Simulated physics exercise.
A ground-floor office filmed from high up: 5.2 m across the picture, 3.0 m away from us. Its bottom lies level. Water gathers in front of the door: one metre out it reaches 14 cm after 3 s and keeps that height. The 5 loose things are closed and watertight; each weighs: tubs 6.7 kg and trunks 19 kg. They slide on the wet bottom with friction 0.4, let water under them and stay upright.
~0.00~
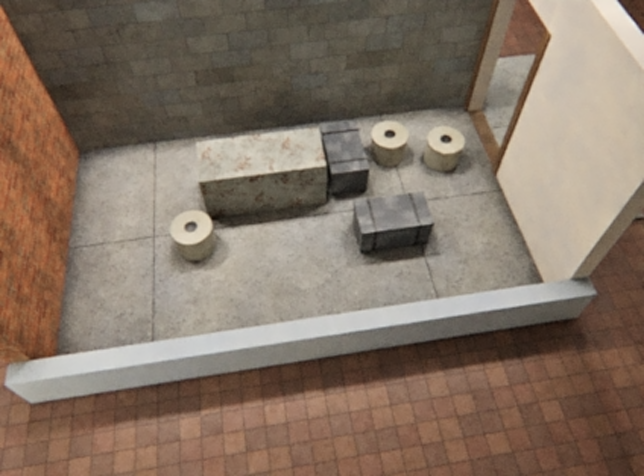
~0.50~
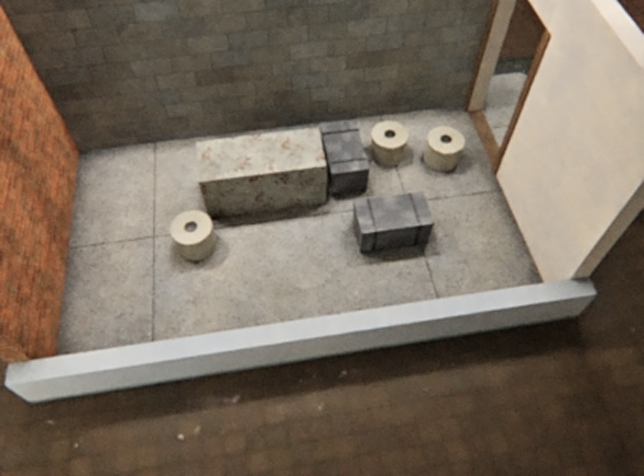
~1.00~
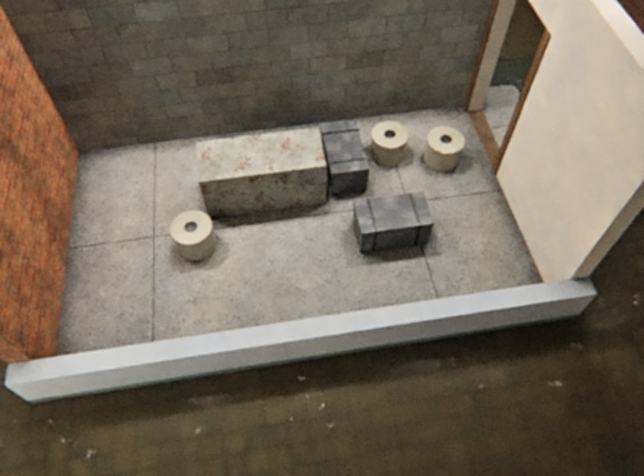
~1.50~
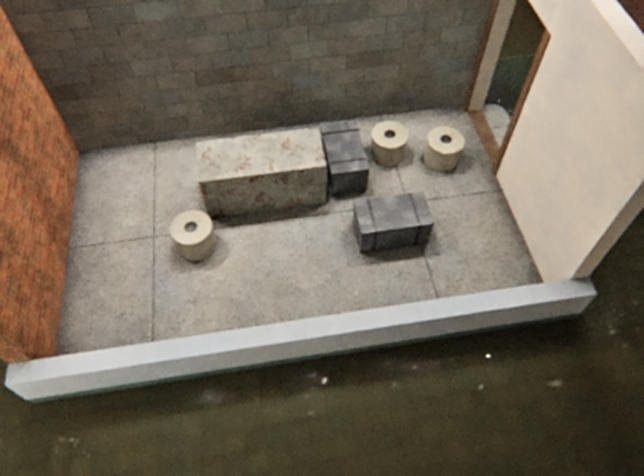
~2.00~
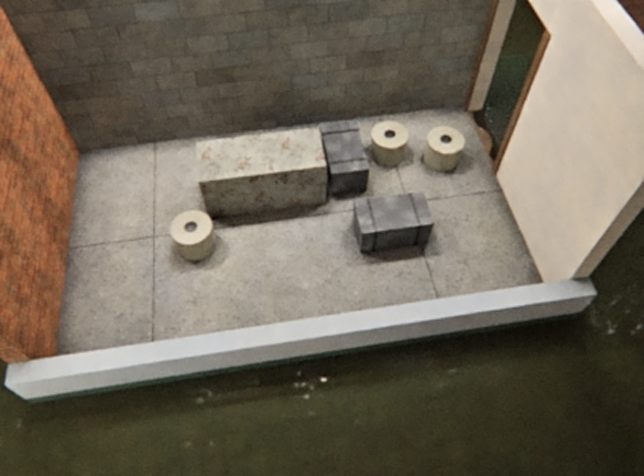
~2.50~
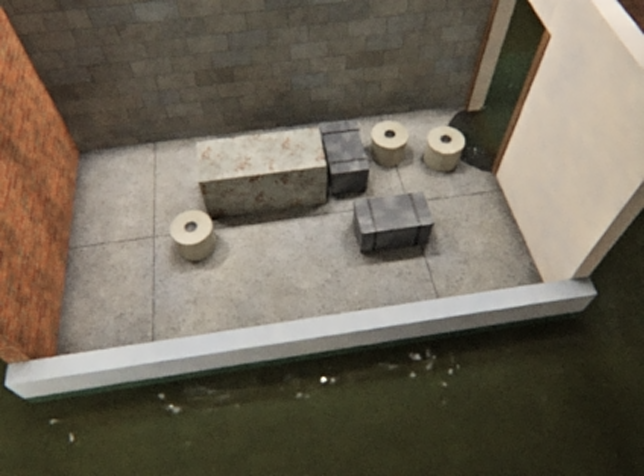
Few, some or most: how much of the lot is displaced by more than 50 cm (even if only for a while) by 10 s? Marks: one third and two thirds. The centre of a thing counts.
That comes to one to two thirds.
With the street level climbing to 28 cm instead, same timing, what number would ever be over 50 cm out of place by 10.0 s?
Then 5.
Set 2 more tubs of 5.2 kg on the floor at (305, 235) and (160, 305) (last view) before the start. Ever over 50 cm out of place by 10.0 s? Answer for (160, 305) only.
Answer: Under.
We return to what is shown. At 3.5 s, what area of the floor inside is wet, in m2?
Roughly 2.0 m2.
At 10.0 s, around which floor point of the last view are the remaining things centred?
Around (330, 226).
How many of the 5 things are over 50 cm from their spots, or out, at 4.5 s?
By then 1.
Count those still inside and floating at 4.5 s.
0 of them.
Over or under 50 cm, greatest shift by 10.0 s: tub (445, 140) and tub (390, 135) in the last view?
In that order: More, more.
After 3.5 s 0 of 5 are over 50 cm from their spots; 0 afloat.
After 4.5 s 1 of 5 are over 50 cm from their spots; 0 afloat.
After 7.0 s 2 of 5 are over 50 cm from their spots; 1 afloat.
After 10.0 s 2 of 5 are over 50 cm from their spots, and 2 have been at some point; 1 afloat.
